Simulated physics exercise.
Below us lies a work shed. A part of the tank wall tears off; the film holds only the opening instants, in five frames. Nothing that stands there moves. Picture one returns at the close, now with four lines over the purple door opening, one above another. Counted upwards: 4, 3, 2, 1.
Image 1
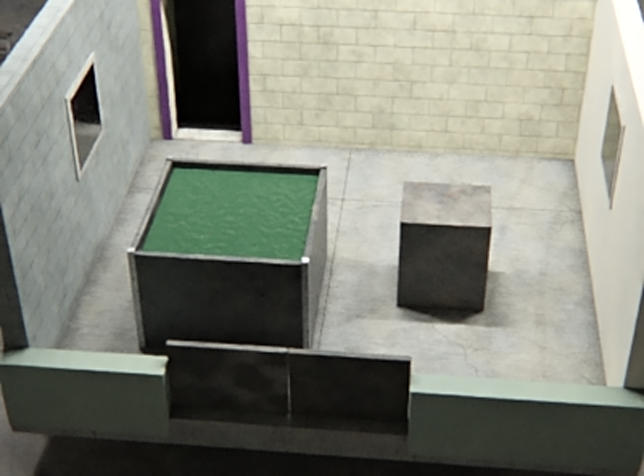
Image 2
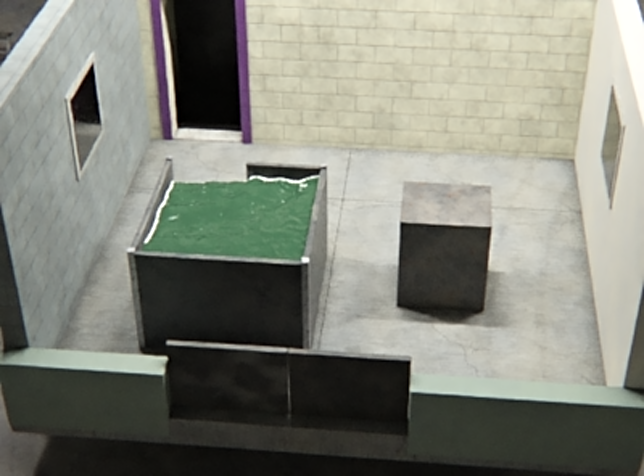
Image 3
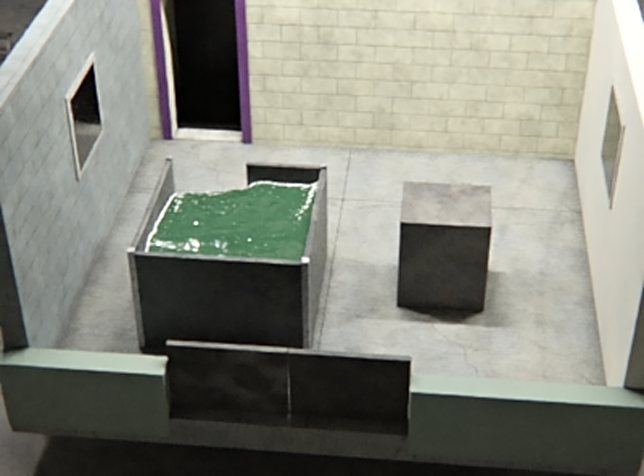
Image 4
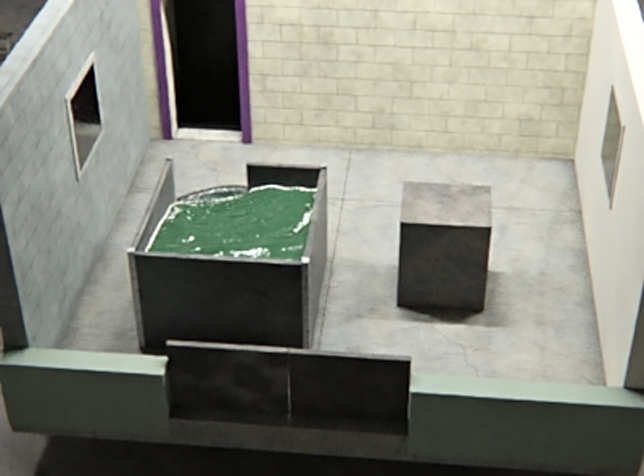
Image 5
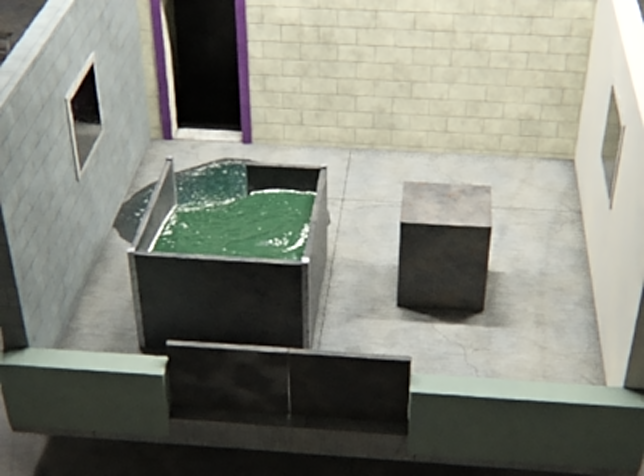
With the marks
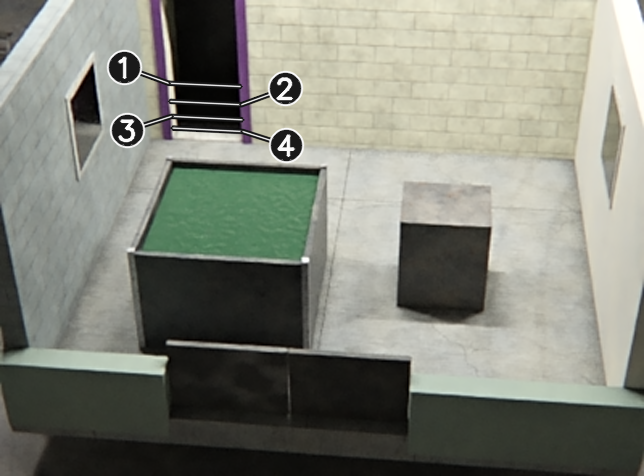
The video shows a work shed with a dark block beside a tank of still green water; a gap opens in the tank's far side, the surface ripples and sinks, and water spreads across the floor behind and left.
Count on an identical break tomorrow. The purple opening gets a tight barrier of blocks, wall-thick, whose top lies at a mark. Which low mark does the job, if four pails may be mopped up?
It is 2.
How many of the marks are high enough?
Two of the four.
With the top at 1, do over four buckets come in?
No.
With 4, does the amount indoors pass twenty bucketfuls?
Yes, clearly.
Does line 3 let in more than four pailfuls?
Yes.
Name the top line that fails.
Line 3.
In white, 1 at (204, 84); 2 at (205, 103); 3 at (206, 118); 4 at (207, 129); from the bottom up 4, 3, 2, 1.
With 1, nothing gets over.
With 2, a bucket or two gets in.
With 3, about 12 bucketfuls get in.
With 4, dozens of bucketfuls pour in.
